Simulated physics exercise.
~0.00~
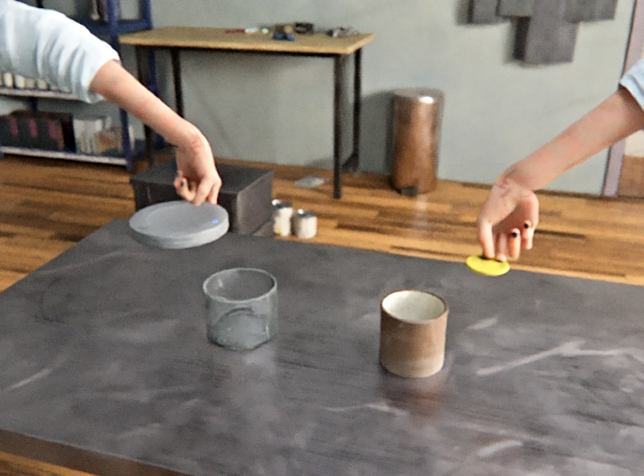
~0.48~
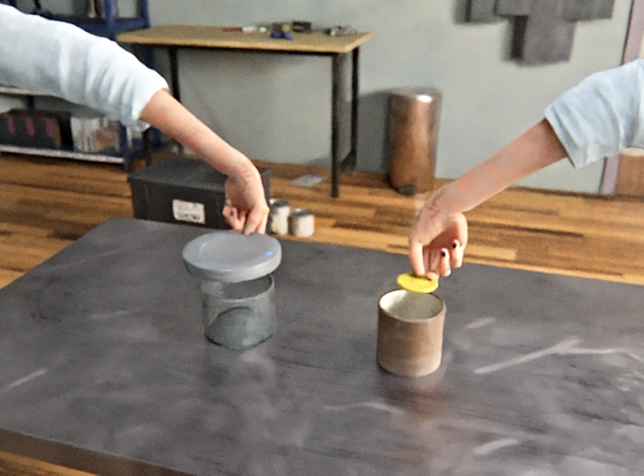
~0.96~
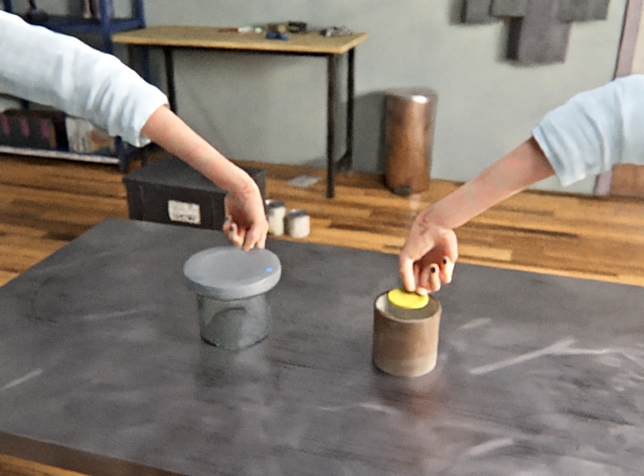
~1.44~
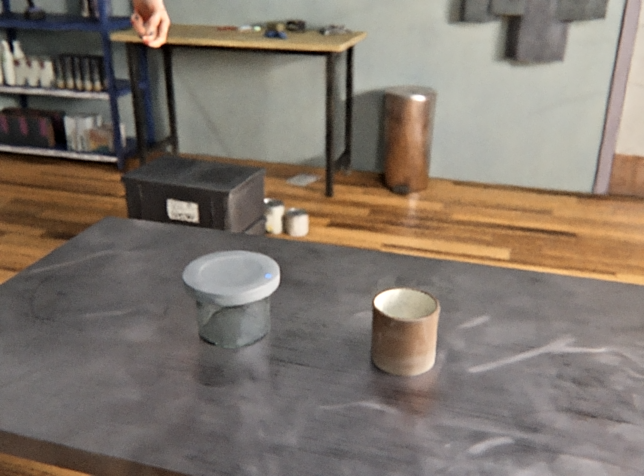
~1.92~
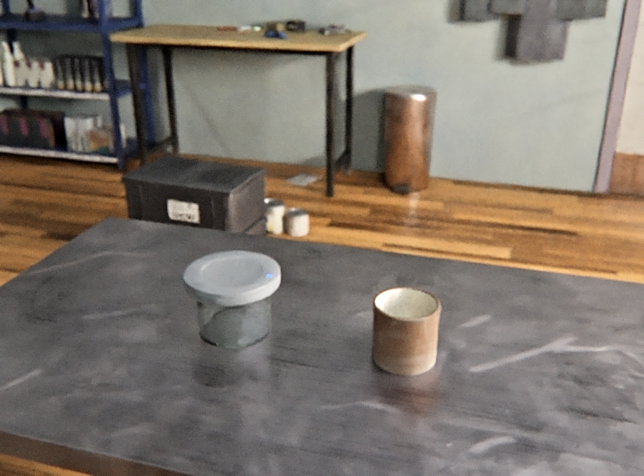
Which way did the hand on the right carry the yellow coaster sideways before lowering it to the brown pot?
The hand carried the yellow coaster to the left, bringing it over the brown pot.
